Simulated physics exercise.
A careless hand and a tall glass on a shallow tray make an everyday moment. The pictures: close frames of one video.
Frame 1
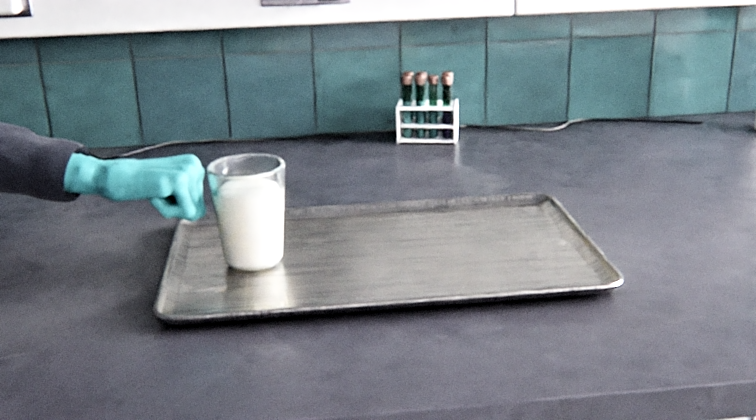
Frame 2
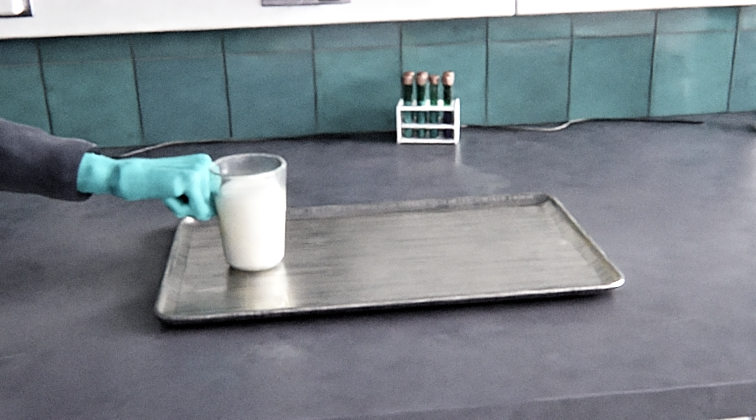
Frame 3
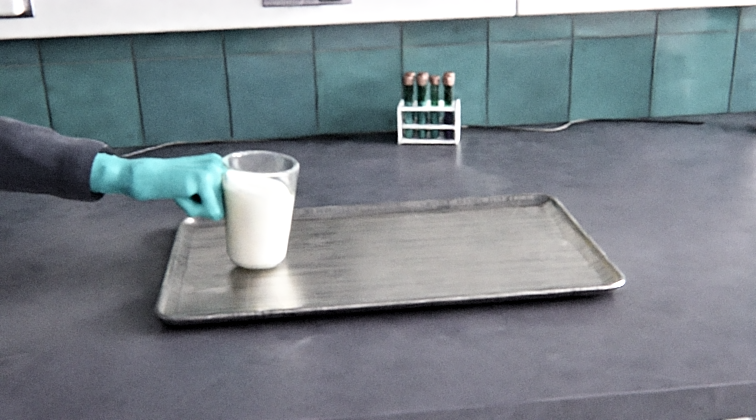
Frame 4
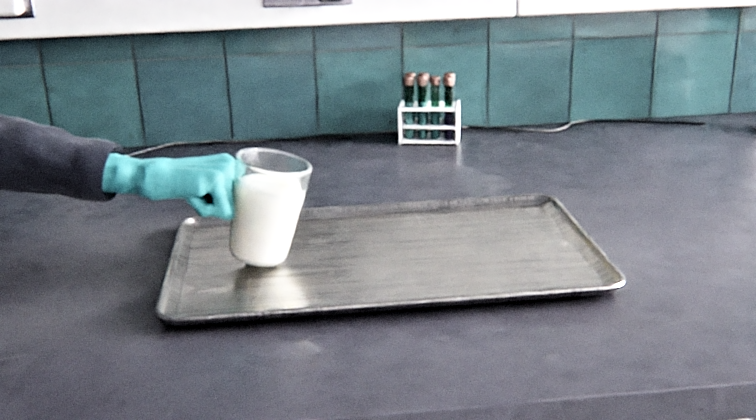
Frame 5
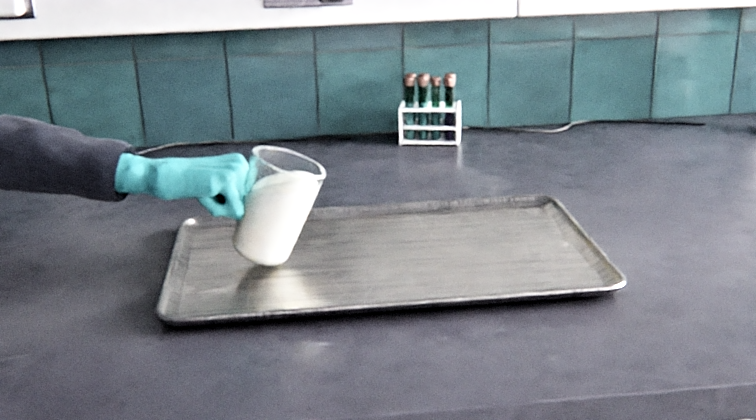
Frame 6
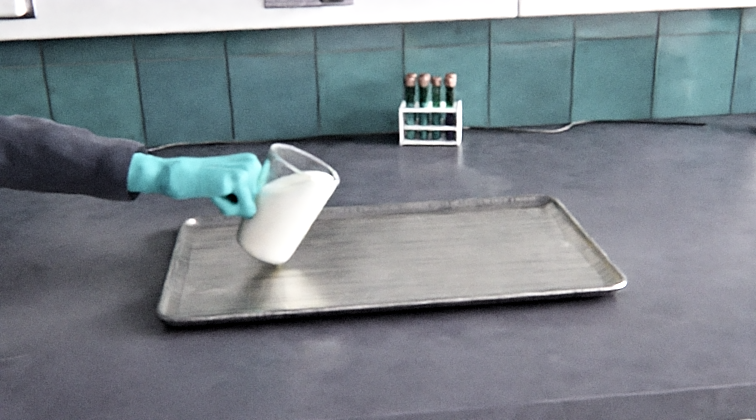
On a dark grey countertop backed by teal tiles, a fixed camera looks slightly down from the front. A shallow metal tray lies across the middle with a clear glass of white milk upright on its left side, and a small white rack of dark tubes stands behind. A teal-gloved hand in a dark sleeve moves in from the left against the glass, leaning it steadily rightward.
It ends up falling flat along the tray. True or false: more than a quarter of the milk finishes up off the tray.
True.
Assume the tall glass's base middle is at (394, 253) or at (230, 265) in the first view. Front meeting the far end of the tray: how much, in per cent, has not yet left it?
About 85 % and 40 %.
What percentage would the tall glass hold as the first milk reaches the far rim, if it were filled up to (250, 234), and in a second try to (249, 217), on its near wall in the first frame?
First level: 40 per cent; second level: 40 per cent.
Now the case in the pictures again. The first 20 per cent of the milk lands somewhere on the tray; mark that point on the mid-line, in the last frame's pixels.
Impact centre, mid-line: Approx. (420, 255).
A moment on, the tall glass lies on its side and 100 per cent is in the glass, 0 on the tray and 0 above or beyond its rim.
Next, the tall glass lies on its side and 60 per cent is in the glass, 32 on the tray and 8 above or beyond its rim.
Then the tall glass lies on its side and 33 per cent is in the glass, 56 on the tray and 11 above or beyond its rim.
Later the tall glass lies on its side and 16 per cent is in the glass, 44 on the tray and 40 above or beyond its rim.
At rest 58 per cent is held by tray and glass, 42 is off the tray.
